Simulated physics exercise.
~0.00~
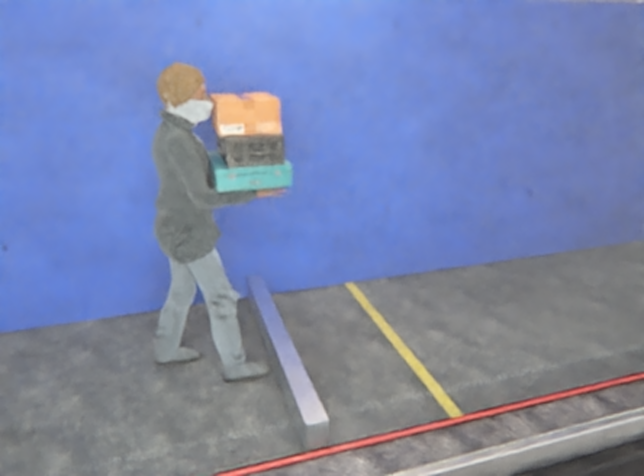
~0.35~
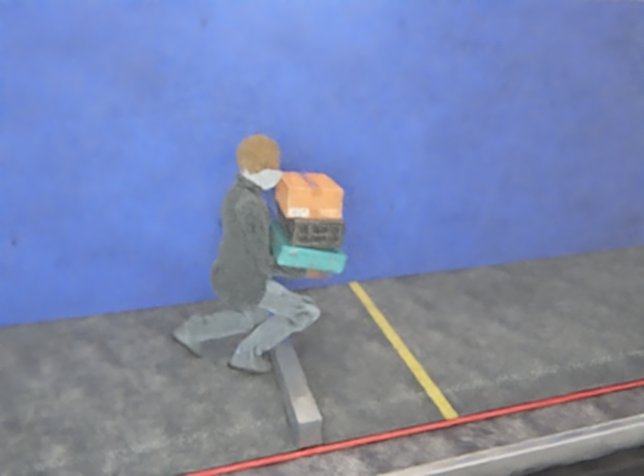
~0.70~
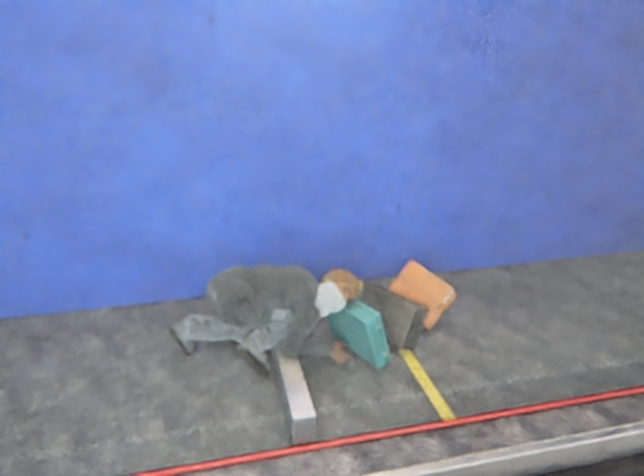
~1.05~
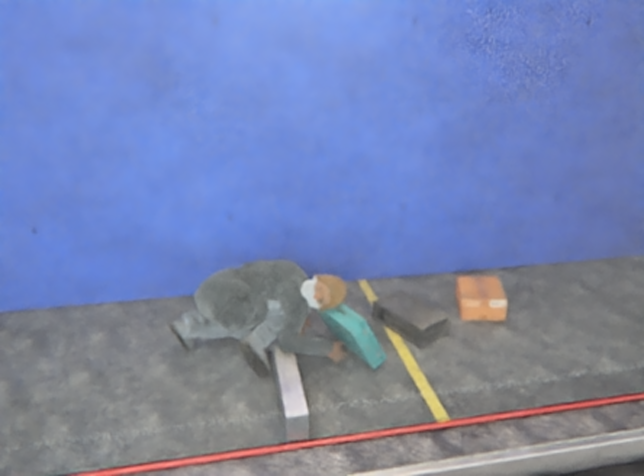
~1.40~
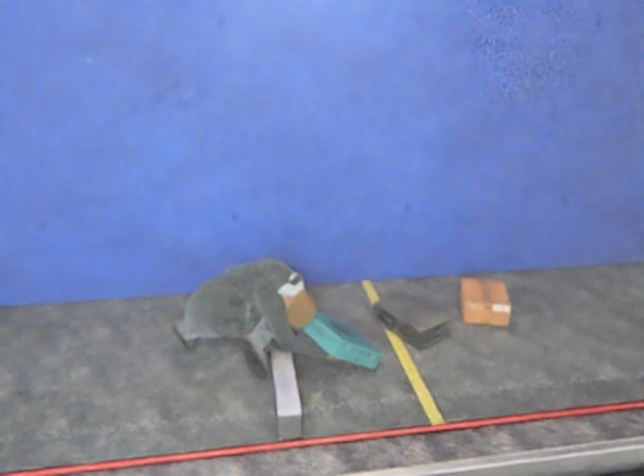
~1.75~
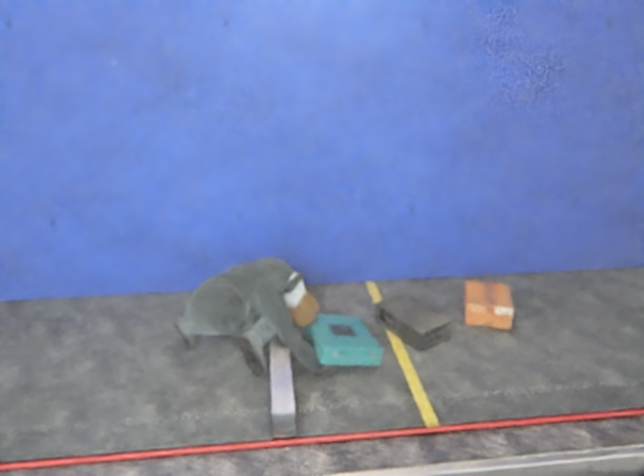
On a grey platform against a blue wall, a masked person with an armful of boxes pitched forward over a low rail, spilling the orange carton and black crate across the yellow line, while the teal toolbox and the person's head stayed short of it.
